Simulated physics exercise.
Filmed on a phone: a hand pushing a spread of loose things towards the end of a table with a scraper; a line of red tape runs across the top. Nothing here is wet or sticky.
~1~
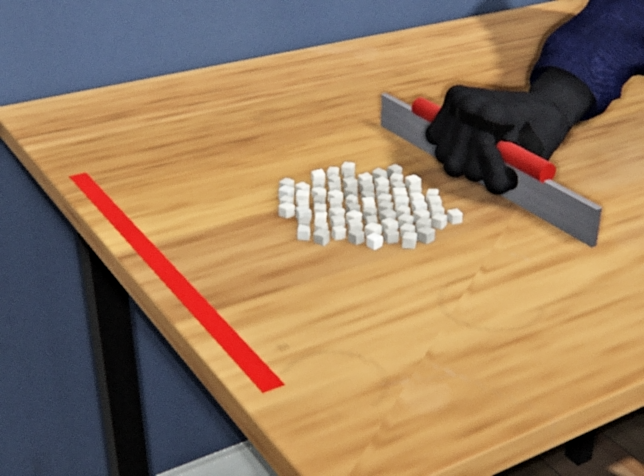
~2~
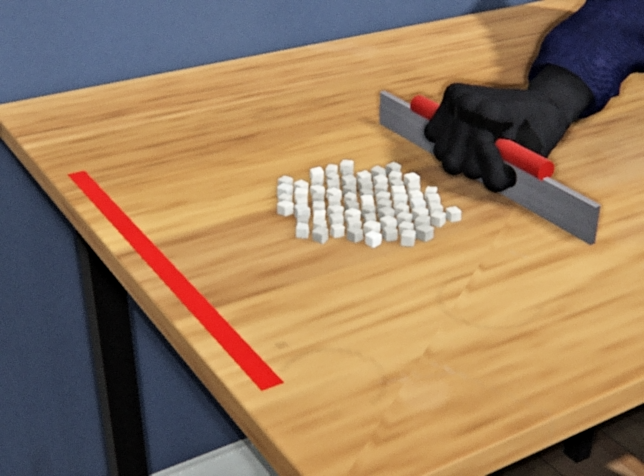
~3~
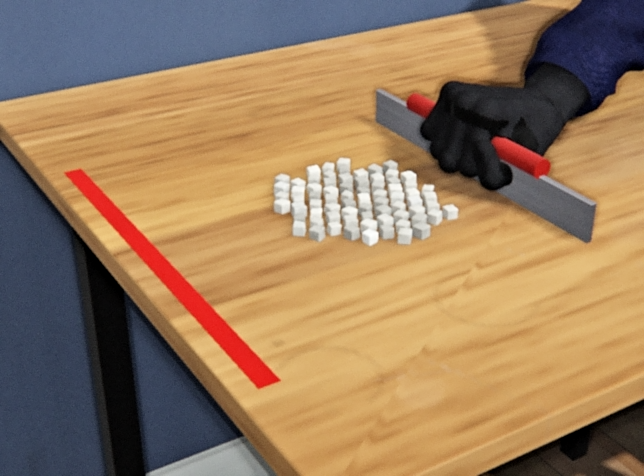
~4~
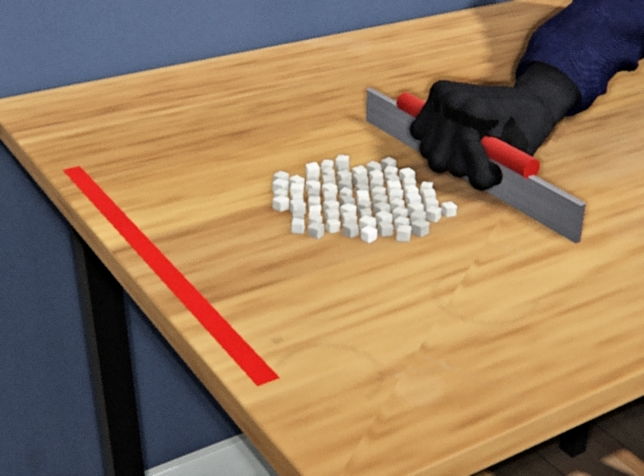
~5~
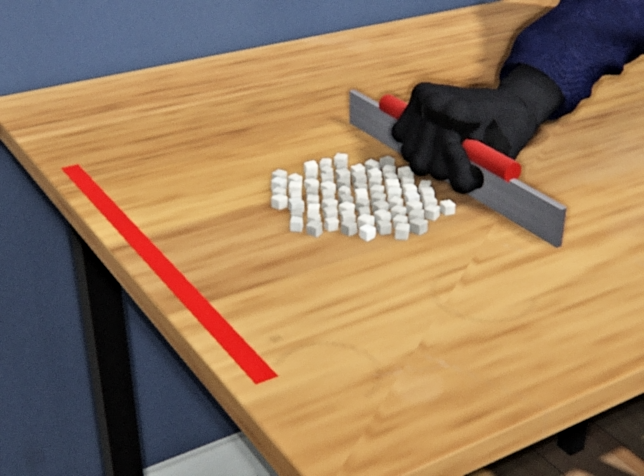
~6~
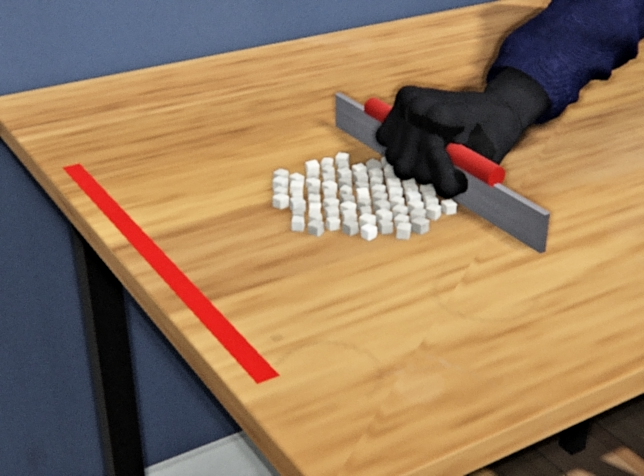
Gloved hand holding a scraper at rest, then moving it slightly left towards unmoving white cubes on a wooden table with red tape.
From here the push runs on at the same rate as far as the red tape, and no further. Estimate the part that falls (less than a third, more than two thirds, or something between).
The part that falls is more than two thirds.
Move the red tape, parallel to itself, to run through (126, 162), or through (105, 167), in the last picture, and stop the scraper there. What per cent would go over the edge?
In turn 10 and 40 in a hundred.
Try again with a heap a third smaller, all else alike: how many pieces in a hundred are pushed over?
Close to 80 per cent.
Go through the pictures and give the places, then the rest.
Scraper (580, 216), at rest; red tape (85, 182), right by the edge; edge at (132, 276); the heap (369, 205), sugar cubes, in the first picture.
Scraper (578, 214), at rest, in the second picture.
Scraper (574, 212), at rest; the heap (364, 201), in the third picture.
Scraper (564, 212), in the fourth picture.
Scraper (545, 216); the heap (361, 196), in the fifth picture.
Scraper (528, 221); red tape (78, 173); edge at (126, 268); the heap (363, 196), in the sixth picture.
Just after the last frame, scraper still moving, near (293, 181); heap all on the table, its front near (191, 221).
A moment on, scraper stopped at the red tape; heap roughly two thirds over the edge.
Further on, scraper stopped at the red tape; heap the larger part over the edge.
When it is over, scraper stopped at the red tape; heap the larger part over the edge.
